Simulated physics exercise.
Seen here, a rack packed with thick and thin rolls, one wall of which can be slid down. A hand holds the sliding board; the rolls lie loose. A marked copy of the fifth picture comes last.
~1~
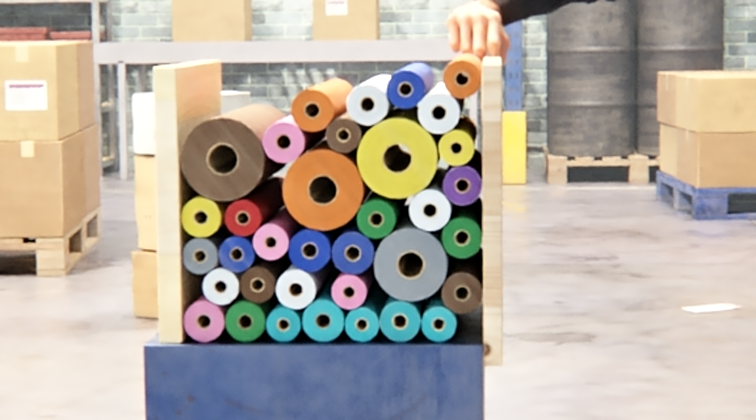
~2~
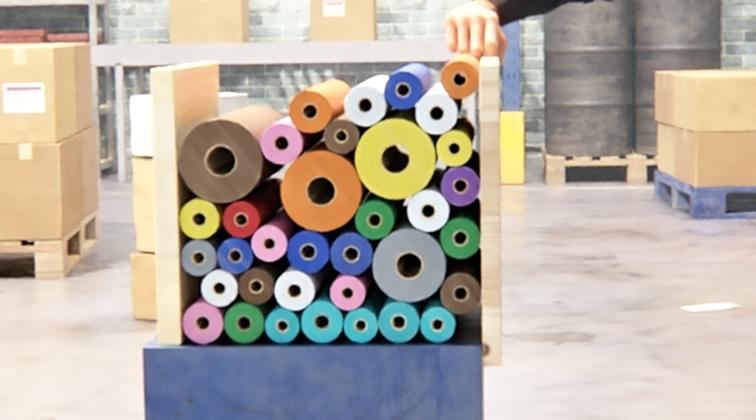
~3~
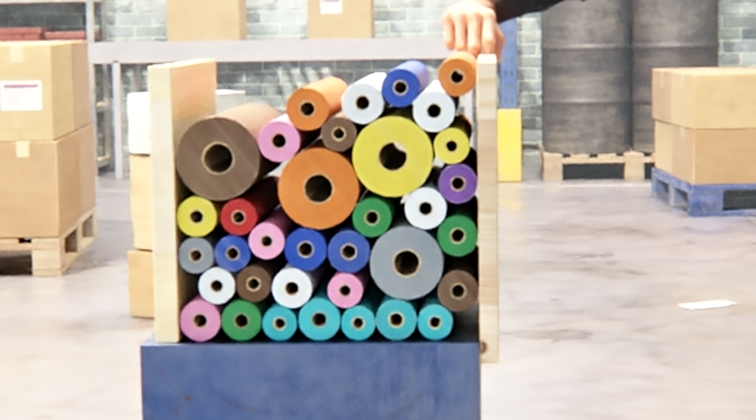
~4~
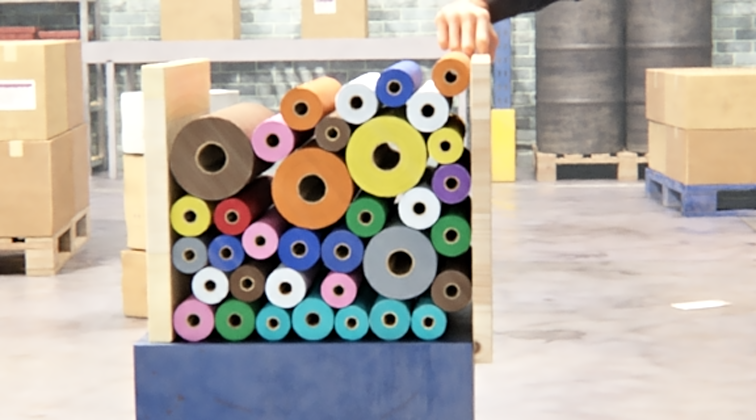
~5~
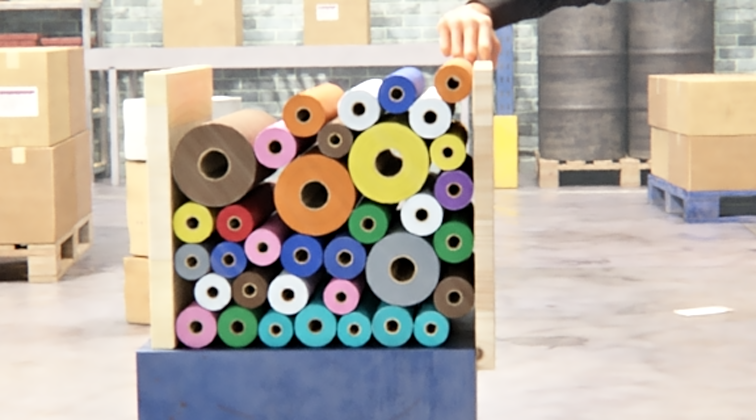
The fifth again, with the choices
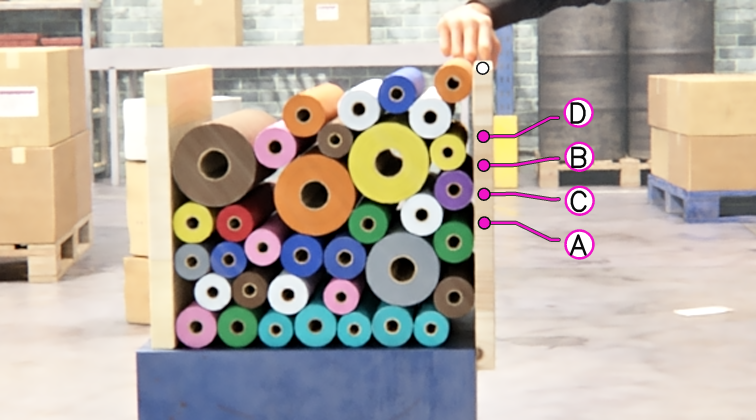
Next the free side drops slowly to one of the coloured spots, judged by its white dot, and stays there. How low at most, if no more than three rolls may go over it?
Lower it to A and no more.
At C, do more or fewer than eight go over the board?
At C, fewer than eight.
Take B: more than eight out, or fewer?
Fewer than eight.
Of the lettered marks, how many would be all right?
Four of them.
On the marked copy, A at (484, 223); B at (484, 166); C at (484, 194); D at (483, 137); the white dot at (483, 68).
With A. Early on, top of the board (474, 139).
Further on, top of the board (475, 218).
At the end, top of the board (475, 223), one out over the board.
As for the rest, B none out over the board; C none out over the board; D none out over the board.
